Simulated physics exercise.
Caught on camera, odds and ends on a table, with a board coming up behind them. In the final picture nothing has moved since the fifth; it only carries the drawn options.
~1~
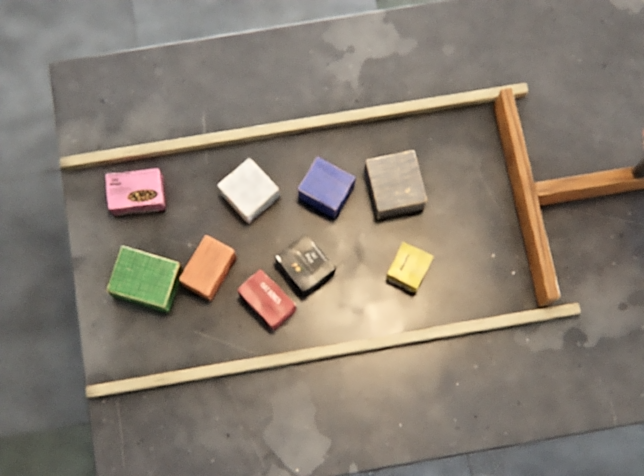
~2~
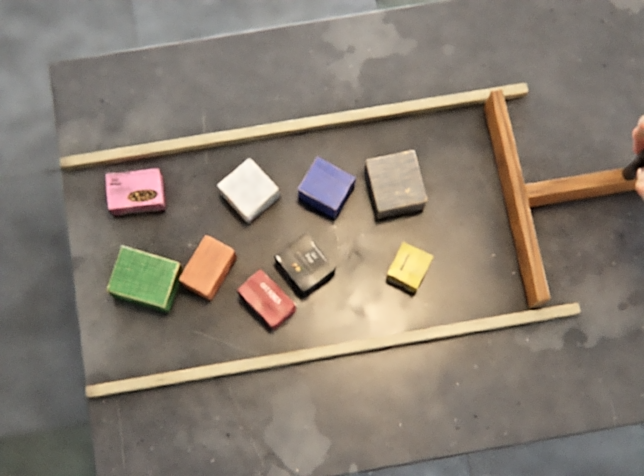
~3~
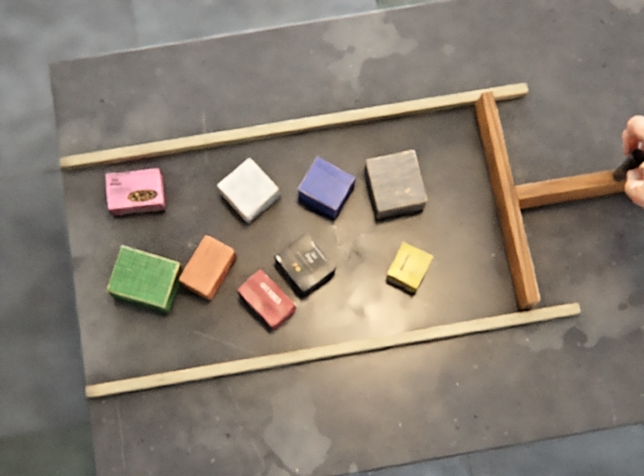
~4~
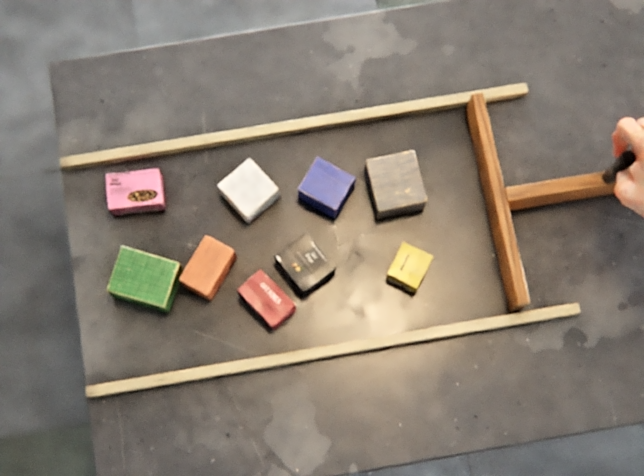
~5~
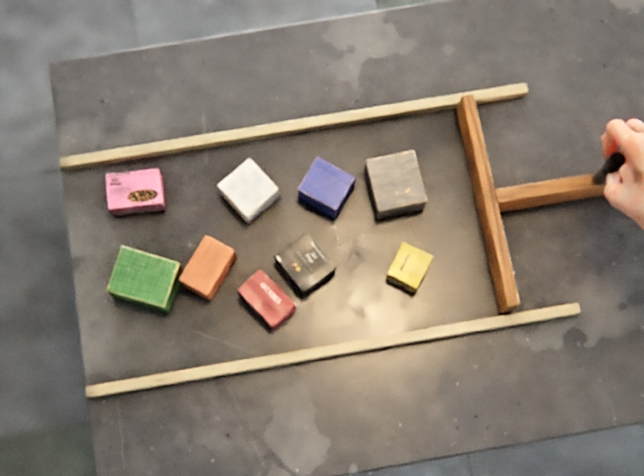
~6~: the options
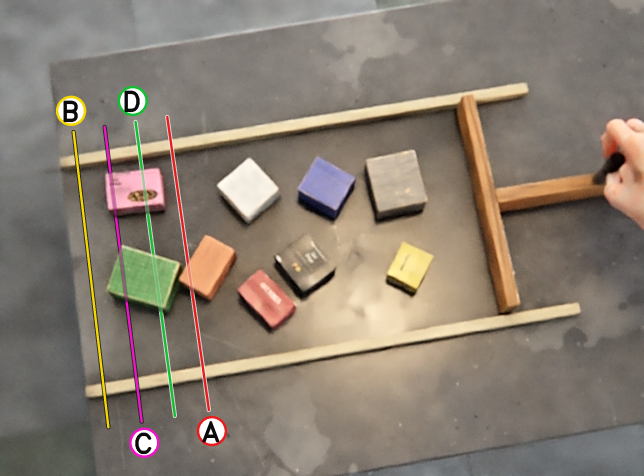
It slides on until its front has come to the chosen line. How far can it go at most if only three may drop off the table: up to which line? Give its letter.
D.
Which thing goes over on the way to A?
The pink packet goes over.
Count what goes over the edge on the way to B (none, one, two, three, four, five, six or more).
In all, six or more.
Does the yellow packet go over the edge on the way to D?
No.
On the copy, A at (187, 258); B at (90, 274); C at (122, 269); D at (155, 264).
On D. First, board (370, 217); white block (227, 193); yellow packet (356, 284).
Then, board (250, 237); green block (119, 274); pink packet (113, 187).
Finally, board (153, 253); green block over the edge; pink packet over the edge; two fallen.
By contrast, A is within the limit but short; B drops nine; C drops six.
